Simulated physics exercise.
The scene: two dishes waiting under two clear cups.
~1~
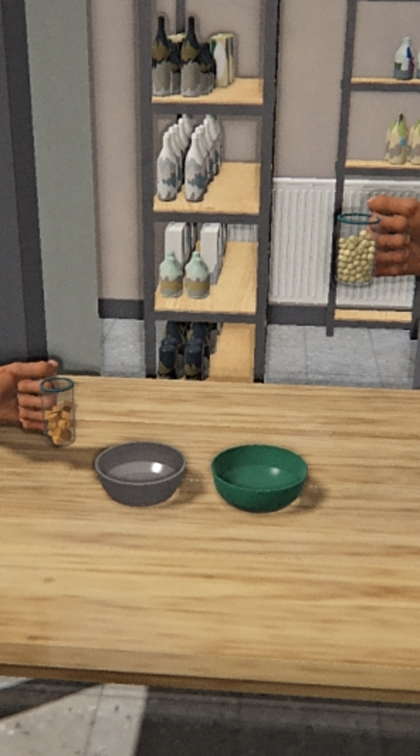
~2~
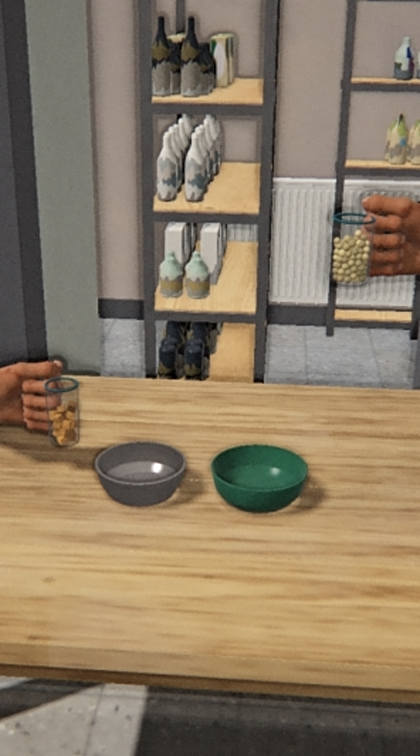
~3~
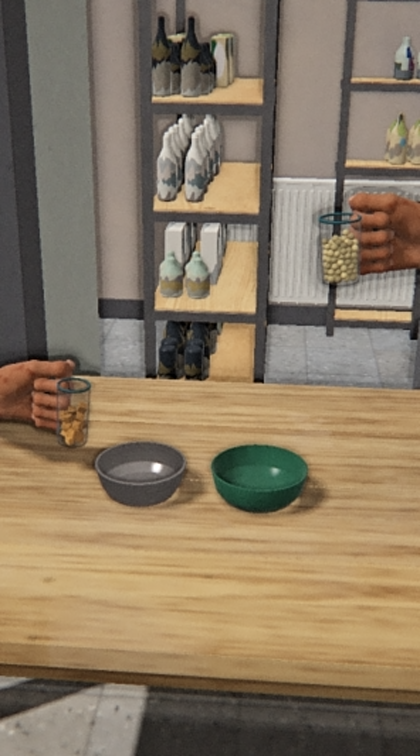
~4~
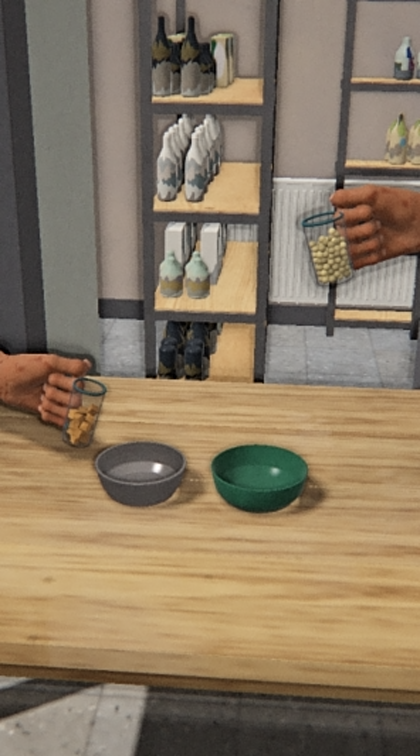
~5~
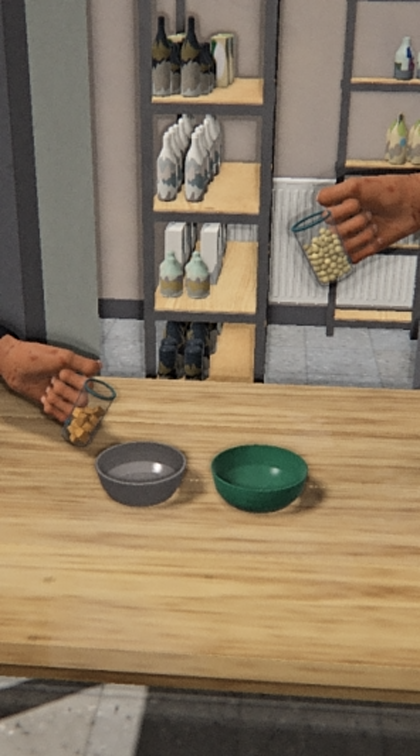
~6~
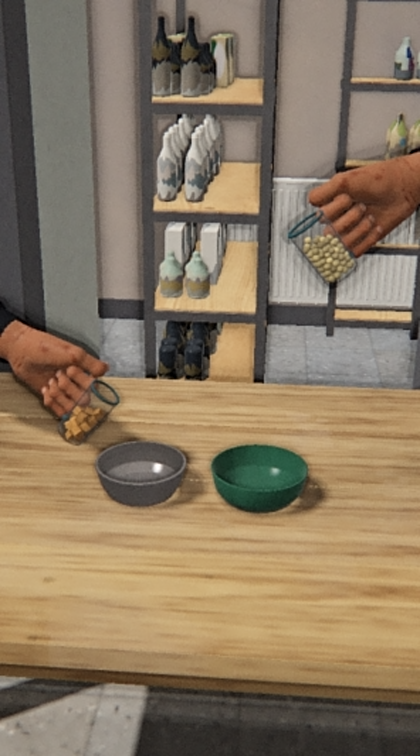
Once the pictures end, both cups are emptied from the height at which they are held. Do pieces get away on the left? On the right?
The left dish catches the lot and the right dish lets several get away.
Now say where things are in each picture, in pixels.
In the first picture, left dish (134, 487), empty; left cup (59, 413), holding croutons, just above its dish; right dish (258, 494), empty; right cup (357, 250), holding soya beans, high above its dish.
In the second picture, left cup (63, 413), upright; right cup (352, 250), upright.
In the third picture, left cup (73, 413), tipped 4°; right cup (340, 250), tipped 4°.
In the fourth picture, left cup (83, 414), tipped 15°; right cup (329, 249), tipped 15°.
In the fifth picture, left cup (87, 414), tipped 27°; right cup (324, 249), tipped 27°.
In the sixth picture, left dish (134, 487); left cup (87, 414), tipped 38°; right dish (258, 494); right cup (324, 249), tipped 38°.
Then, 0.26 s later than the last frame, left, every one still in the cup; right, every one still in the cup.
Then, 0.59 s later than the last frame, left, every one still in the cup; right, every one still in the cup.
Then, 0.94 s later than the last frame, left, the larger part still in the cup, about a tenth in the air; right, the larger part still in the cup, roughly a quarter in the air.
When it is over, left, every one in the dish, not one outside the dish; right, almost all in the dish, about a tenth outside the dish.
